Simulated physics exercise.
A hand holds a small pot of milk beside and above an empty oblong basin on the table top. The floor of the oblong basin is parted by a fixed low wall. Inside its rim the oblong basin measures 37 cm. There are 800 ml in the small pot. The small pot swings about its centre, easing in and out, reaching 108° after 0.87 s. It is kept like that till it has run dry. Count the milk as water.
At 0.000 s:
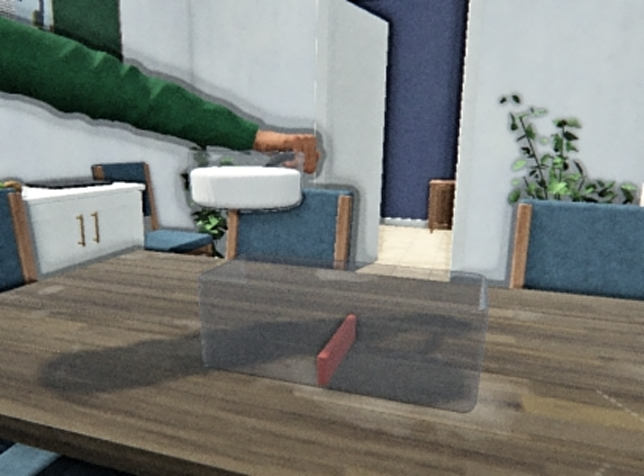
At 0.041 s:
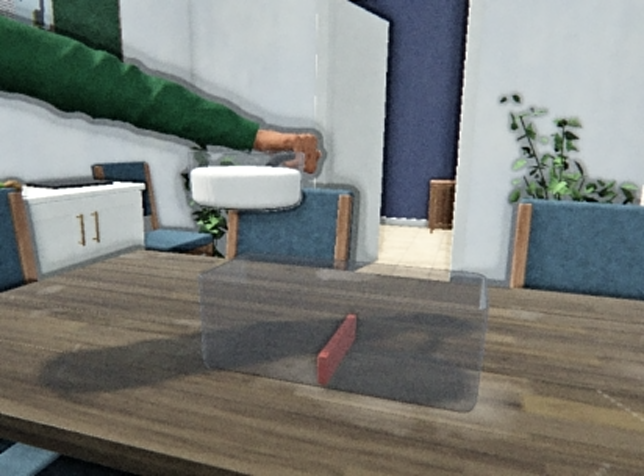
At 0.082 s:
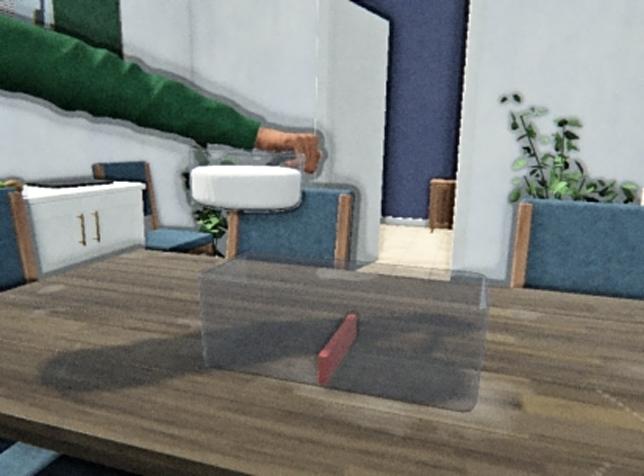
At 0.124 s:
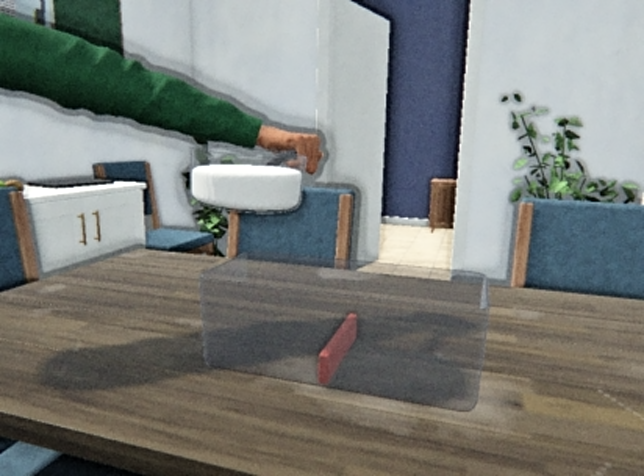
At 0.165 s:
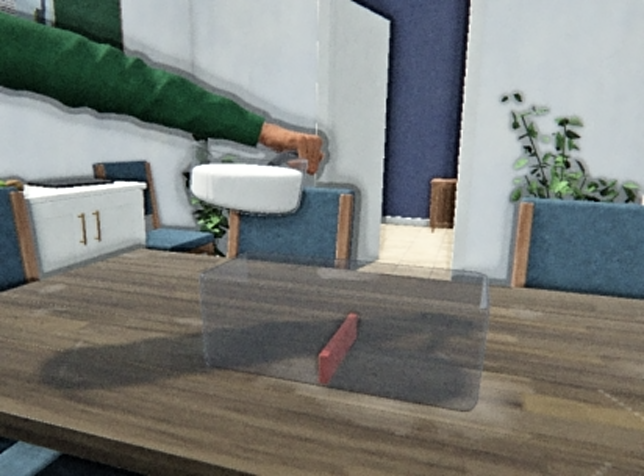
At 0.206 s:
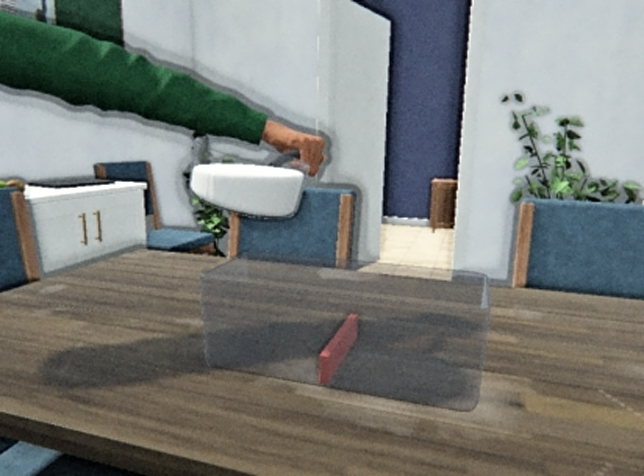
A green-sleeved arm held a small white pot above a wooden table, beyond a clear basin with a red piece inside, and slowly tilted the pot slightly, its right side dipping lower.
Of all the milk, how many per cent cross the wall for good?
Roughly 36 per cent is past the wall.
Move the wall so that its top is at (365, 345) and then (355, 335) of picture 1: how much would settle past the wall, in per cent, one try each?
In turn about 10 and 10 per cent.
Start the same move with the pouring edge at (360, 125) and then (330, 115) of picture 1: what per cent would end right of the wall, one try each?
In turn about 90 and 70 per cent.
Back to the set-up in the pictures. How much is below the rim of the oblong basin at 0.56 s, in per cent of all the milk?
About 14 per cent.
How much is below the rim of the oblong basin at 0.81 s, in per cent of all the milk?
About 86 per cent.
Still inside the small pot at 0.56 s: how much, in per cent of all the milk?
About 48 per cent.
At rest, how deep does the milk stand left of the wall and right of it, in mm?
Some 18 mm on the left and 10 mm on the right.
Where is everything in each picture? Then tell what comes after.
In the first frame, it leans 0°; its right rim is at (299, 156); the milk meets the walls at (202, 170) and (299, 173); the oblong basin's rim runs from (224, 265) to (486, 293); the wall's top is at (339, 335).
In the second frame, it leans 1°; its right rim is at (300, 156); the milk meets the walls at (202, 169) and (299, 173).
In the third frame, it leans 2°; its right rim is at (301, 158); the milk meets the walls at (202, 168) and (300, 173).
In the fourth frame, it leans 5°; its right rim is at (302, 160); the milk meets the walls at (203, 167) and (300, 174).
In the fifth frame, it leans 9°; its right rim is at (303, 165); the milk meets the walls at (203, 166) and (301, 175).
In the sixth frame, it leans 14°; its right rim is at (305, 170); the milk meets the walls at (204, 167) and (303, 176).
By 0.56 s the tilt is 77° and 47 per cent is still to pour, 8 is left of the wall and 6 right of it.
By 0.81 s the tilt is 107° and 8 per cent is still to pour, 51 is left of the wall and 35 right of it.
By 1.08 s the tilt is 108° and 0 per cent is still to pour, 62 is left of the wall and 36 right of it.
By 1.37 s the tilt is 108° and 0 per cent is still to pour, 63 is left of the wall and 36 right of it.
At rest 63 per cent lies left of the wall, 36 right of it and 1 outside.
